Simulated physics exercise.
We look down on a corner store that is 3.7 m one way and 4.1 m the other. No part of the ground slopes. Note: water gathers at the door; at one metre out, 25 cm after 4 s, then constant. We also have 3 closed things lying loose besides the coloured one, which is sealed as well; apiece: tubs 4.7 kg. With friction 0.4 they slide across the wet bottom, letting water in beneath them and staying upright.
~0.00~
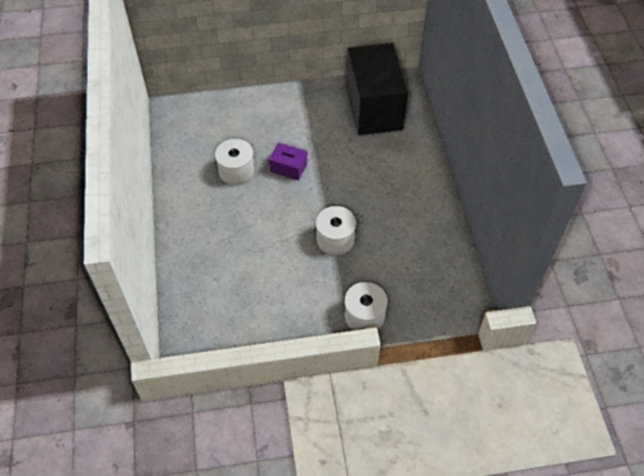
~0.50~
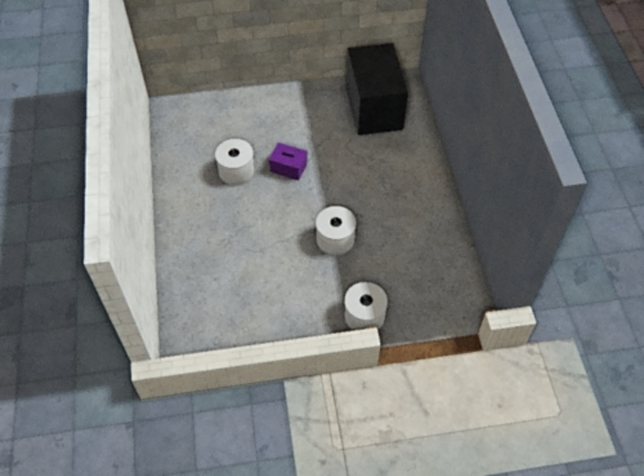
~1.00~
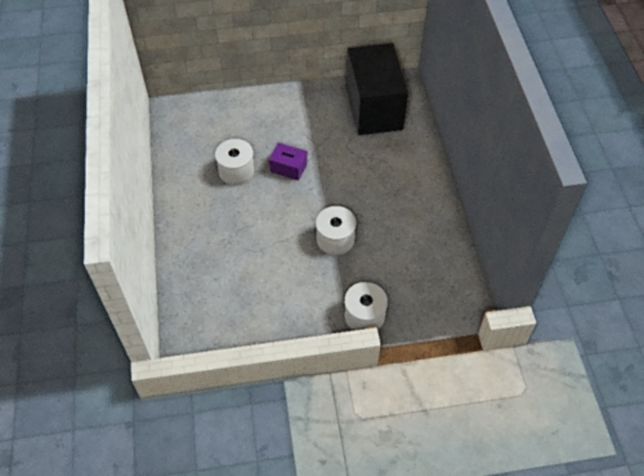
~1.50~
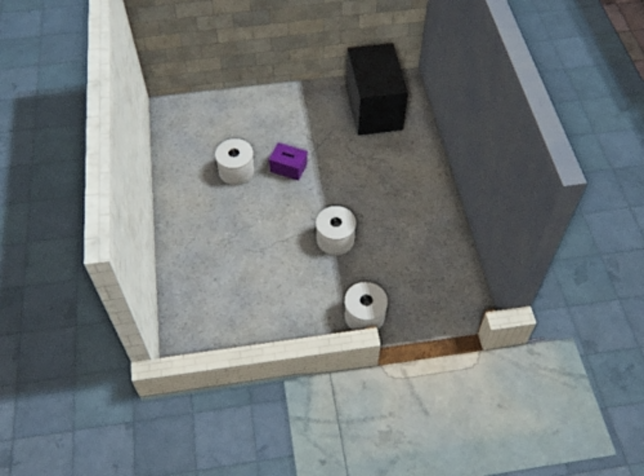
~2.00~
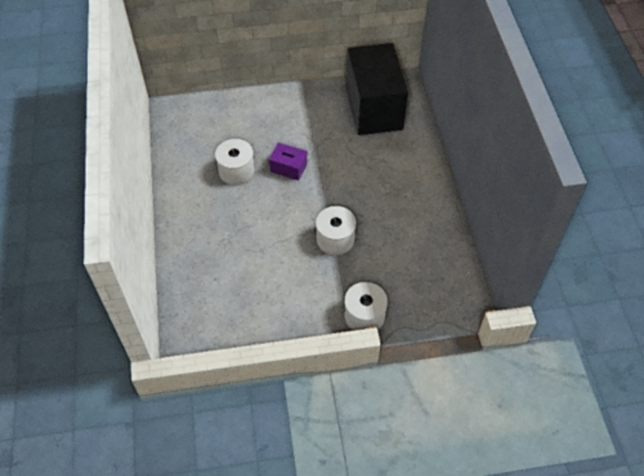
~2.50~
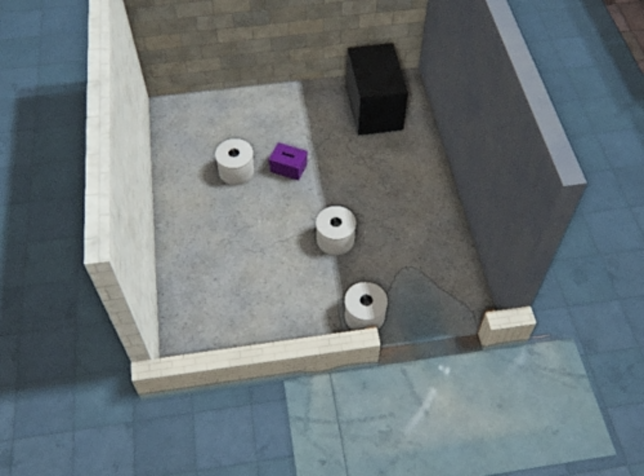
To begin with, a purple tote, three white cylinders and a black block sit on the dry floor of a walled room. Water then spreads over the paving outside, closes over the pale slab, and creeps through the doorway onto the floor just inside, while the objects stay still.
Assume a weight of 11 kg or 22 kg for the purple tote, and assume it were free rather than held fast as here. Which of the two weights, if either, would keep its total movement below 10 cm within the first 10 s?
My guess is only the heavier amount suffices.
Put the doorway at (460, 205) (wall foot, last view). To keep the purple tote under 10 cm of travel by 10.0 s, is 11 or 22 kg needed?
That way, only the big mass suffices.
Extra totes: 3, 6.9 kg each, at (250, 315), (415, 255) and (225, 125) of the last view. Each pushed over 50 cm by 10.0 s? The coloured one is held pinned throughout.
Answer by position: Inside the range; outside the range; outside the range.
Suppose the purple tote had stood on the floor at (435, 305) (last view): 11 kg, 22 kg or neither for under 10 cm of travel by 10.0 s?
Note: None OK.
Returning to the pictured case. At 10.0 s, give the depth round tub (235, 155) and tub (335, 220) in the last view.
I'd put it at 14 cm and 12 cm respectively.
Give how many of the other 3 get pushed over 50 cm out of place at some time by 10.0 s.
3 in all.
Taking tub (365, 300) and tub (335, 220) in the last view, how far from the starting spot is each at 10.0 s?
Net displacement, in order: 60 cm; 150 cm.
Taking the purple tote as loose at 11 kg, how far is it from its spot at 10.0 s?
About 150 cm off its spot.
After 3.5 s the purple tote would be 0 cm from its start with 11 kg and 0 cm from its start with 22 kg; 0 cm of water round it then.
After 4.5 s the purple tote would be 0 cm from its start with 11 kg and 0 cm from its start with 22 kg; 1 cm of water round it then.
After 7.0 s the purple tote would be 58 cm from its start with 11 kg and 0 cm from its start with 22 kg; 7 cm of water round it then.
After 10.0 s the purple tote would be 160 cm from its start with 11 kg and 0 cm from its start with 22 kg; 13 cm of water round it then.
